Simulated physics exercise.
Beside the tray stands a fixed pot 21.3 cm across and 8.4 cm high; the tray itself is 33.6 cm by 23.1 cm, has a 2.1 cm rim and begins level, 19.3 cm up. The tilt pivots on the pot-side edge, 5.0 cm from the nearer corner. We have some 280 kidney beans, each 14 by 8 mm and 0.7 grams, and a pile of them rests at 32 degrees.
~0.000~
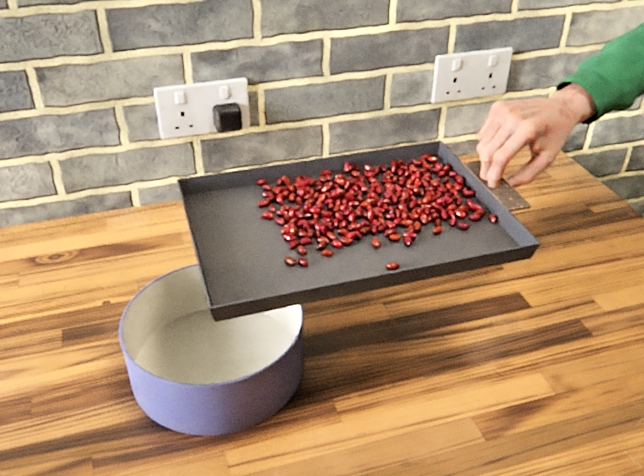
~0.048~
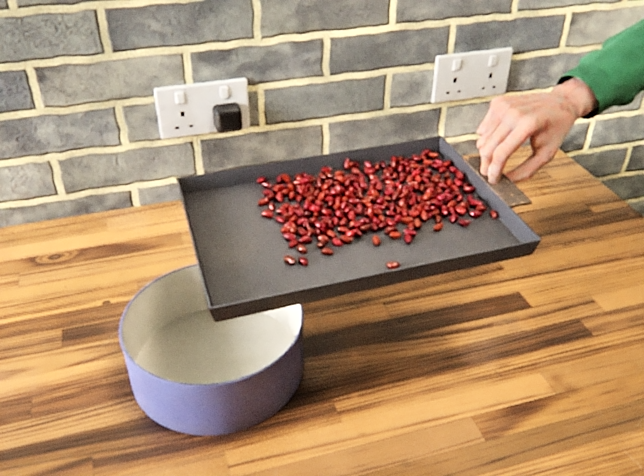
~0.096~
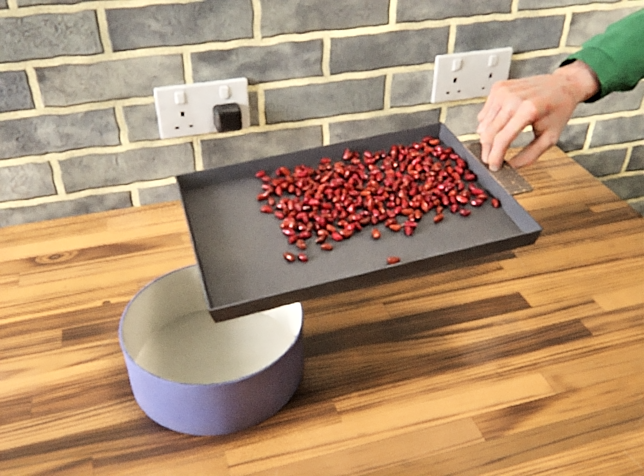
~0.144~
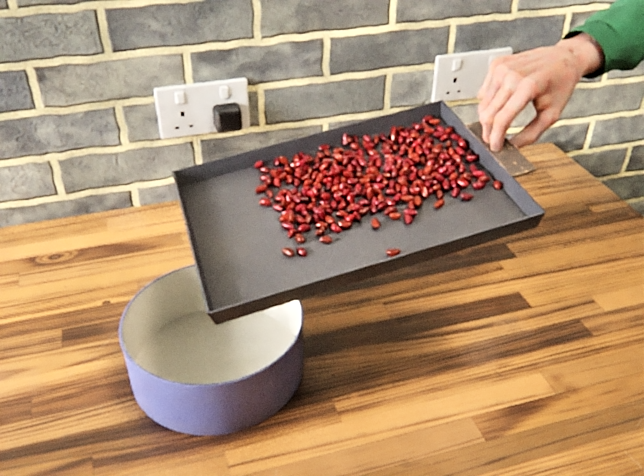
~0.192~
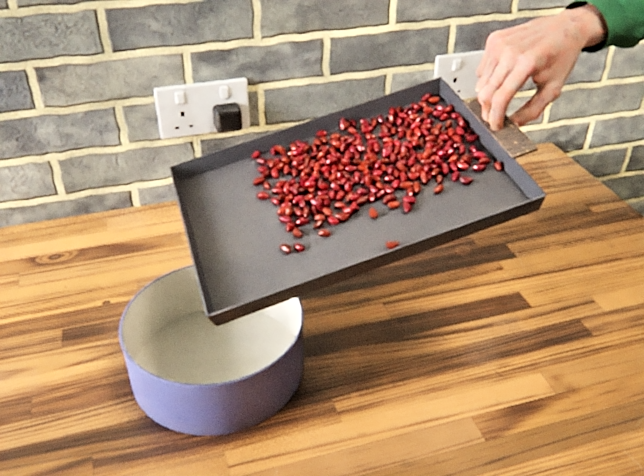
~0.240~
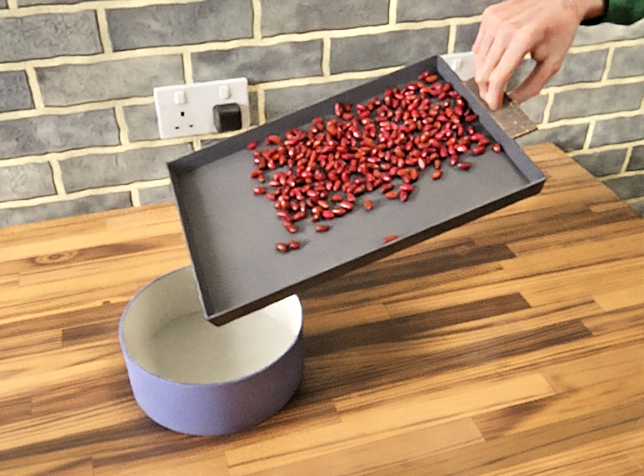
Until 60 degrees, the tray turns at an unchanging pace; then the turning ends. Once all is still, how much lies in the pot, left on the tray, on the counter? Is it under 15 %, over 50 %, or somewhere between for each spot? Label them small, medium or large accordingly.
Pot - small, left on the tray - medium, counter - large.
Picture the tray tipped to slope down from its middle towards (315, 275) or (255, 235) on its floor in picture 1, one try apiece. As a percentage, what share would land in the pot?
Estimate: Some 0 % and some 30 % respectively.
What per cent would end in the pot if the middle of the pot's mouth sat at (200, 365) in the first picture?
Something like 45 per cent would settle in it.
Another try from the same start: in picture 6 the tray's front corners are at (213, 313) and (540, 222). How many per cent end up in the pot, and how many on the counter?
You'd end with pot at 0 and counter at 50.
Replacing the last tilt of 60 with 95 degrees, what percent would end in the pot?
Estimate: Roughly 0 percent.
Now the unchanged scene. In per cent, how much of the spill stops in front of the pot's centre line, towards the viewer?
Estimate: Close to 100 per cent of the pieces.
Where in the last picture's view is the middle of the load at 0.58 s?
I reckon close to (257, 184).
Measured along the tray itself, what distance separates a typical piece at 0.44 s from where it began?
2 cm.
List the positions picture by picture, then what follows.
Tray tilt 0 degrees, front corners at (214, 304) and (535, 241); middle of the pieces at (369, 202); pot at (213, 317), in the first picture.
Tray tilt 1 degrees, front corners at (213, 305) and (535, 238); middle of the pieces at (369, 199), in the second picture.
Tray tilt 4 degrees, front corners at (213, 306) and (537, 227), lowest corner left front; middle of the pieces at (369, 190), in the third picture.
Tray tilt 9 degrees, front corners at (211, 309) and (539, 211), lowest corner left front; middle of the pieces at (369, 177), in the fourth picture.
Tray tilt 14 degrees, front corners at (210, 312) and (540, 194), lowest corner left front; middle of the pieces at (367, 163), in the fifth picture.
Tray tilt 19 degrees, front corners at (210, 314) and (540, 177), lowest corner left front; middle of the pieces at (364, 150); pot at (213, 317). The tray's pace is about 105 degrees a second, in the sixth picture.
After 0.44 s, tilt 40 degrees; the tray holds 100 %, the pot 0 %.
After 0.58 s, tilt 55 degrees; the tray holds 100 %, the pot 0 %.
After 0.84 s, tilt 60 degrees; the tray holds 35 %, the pot 0 %.
At rest (2.3 s), pot 5 %, tray 30 %, counter 70 %.
